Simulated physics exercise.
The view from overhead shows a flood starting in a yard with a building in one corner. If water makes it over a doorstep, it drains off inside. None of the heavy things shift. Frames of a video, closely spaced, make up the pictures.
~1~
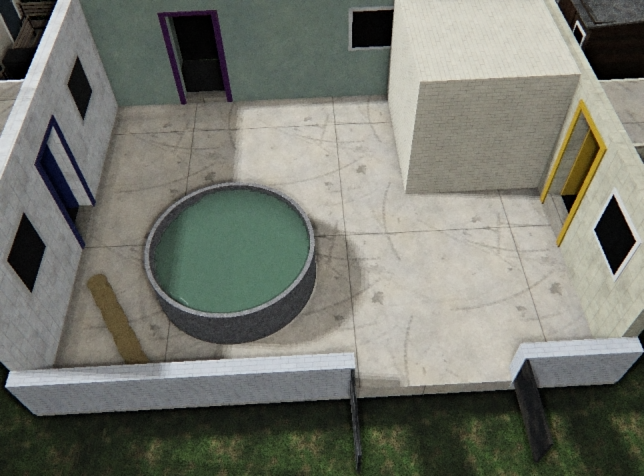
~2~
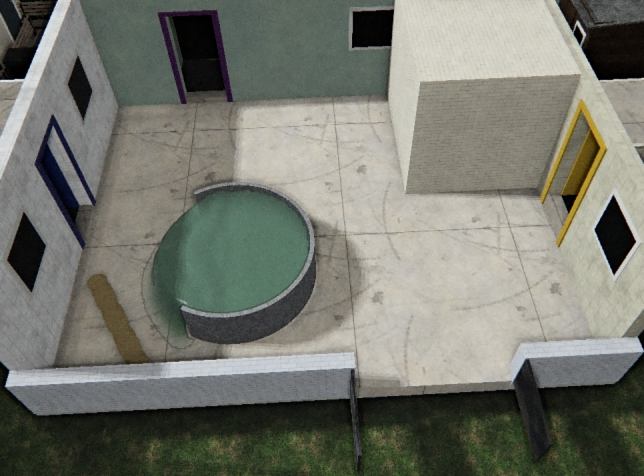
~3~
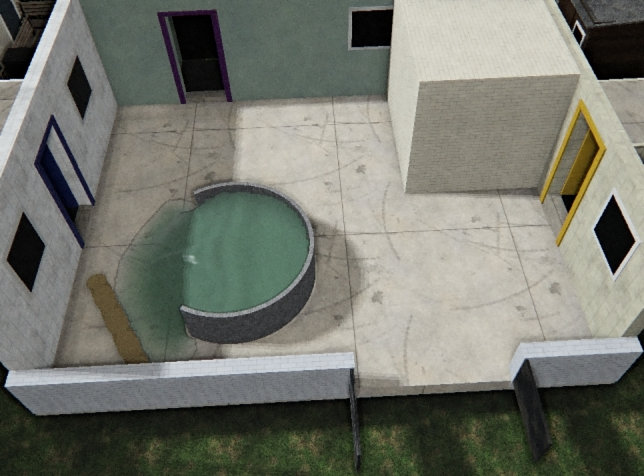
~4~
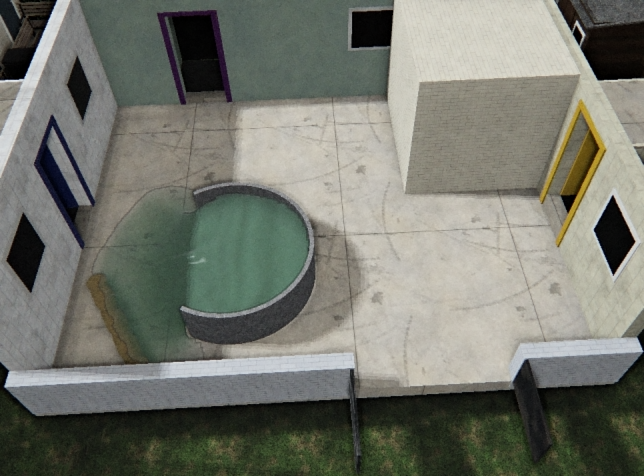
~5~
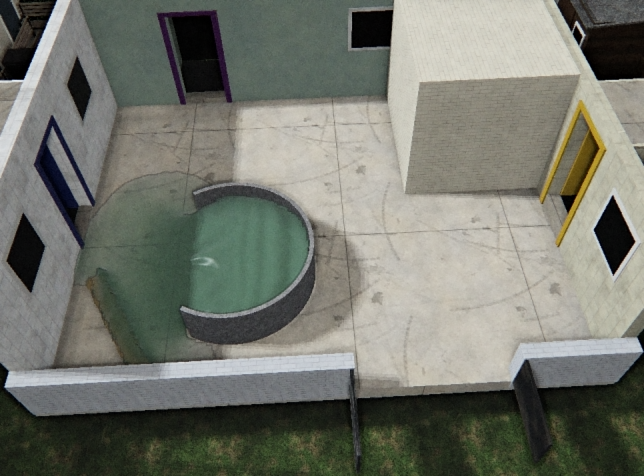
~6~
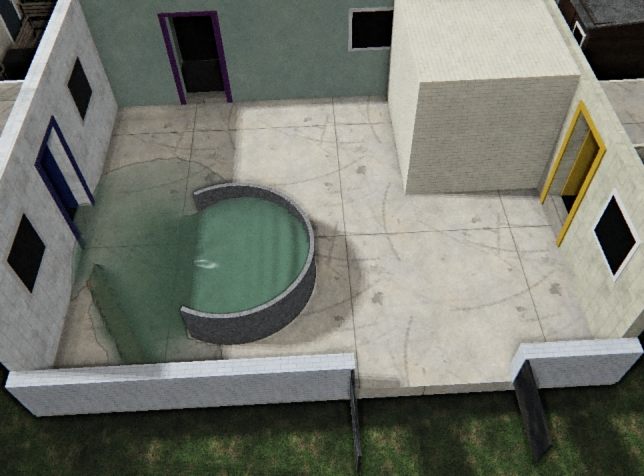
Greenish water poured out of the open left side of a round walled pool in a yard, spreading over the paving, around a brown plank and toward the blue-framed door and back wall.
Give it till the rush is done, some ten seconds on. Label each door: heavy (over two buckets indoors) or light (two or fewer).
Blue door - heavy; purple door - heavy; yellow door - light.
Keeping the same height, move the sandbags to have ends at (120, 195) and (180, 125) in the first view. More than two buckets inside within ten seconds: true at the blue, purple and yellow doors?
Note - blue door: Beyond the mark, purple door: Below the mark, yellow door: Below the mark.
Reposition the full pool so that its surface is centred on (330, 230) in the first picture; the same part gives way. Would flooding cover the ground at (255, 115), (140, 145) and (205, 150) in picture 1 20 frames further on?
Soaked, soaked, soaked.
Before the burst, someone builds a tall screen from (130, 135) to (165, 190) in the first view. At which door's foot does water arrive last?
I'd say the yellow one.
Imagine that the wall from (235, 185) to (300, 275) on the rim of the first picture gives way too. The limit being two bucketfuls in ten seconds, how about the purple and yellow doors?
Well, purple stays beneath it and yellow gets past it.
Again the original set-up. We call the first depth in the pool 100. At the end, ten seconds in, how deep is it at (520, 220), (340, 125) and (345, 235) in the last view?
8, 16, 8 %.
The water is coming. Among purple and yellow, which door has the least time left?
The purple one.
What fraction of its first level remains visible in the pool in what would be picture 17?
Roughly 32 percent.
A moment on, water covers 30 % of the floor; the blue door far over two buckets in, the purple door not reached, the yellow door not reached.
Next, water covers 30 % of the floor; the blue door far over two buckets in, the purple door wet at the sill, nothing in, the yellow door not reached.
Then, water covers 55 % of the floor; the blue door far over two buckets in, the purple door under two buckets in, the yellow door not reached.
Later, water covers 85 % of the floor; the blue door far over two buckets in, the purple door over two buckets in, the yellow door wet at the sill, nothing in.
In the end, water covers 95 % of the floor; the blue door far over two buckets in, the purple door over two buckets in, the yellow door wet at the sill, nothing in.
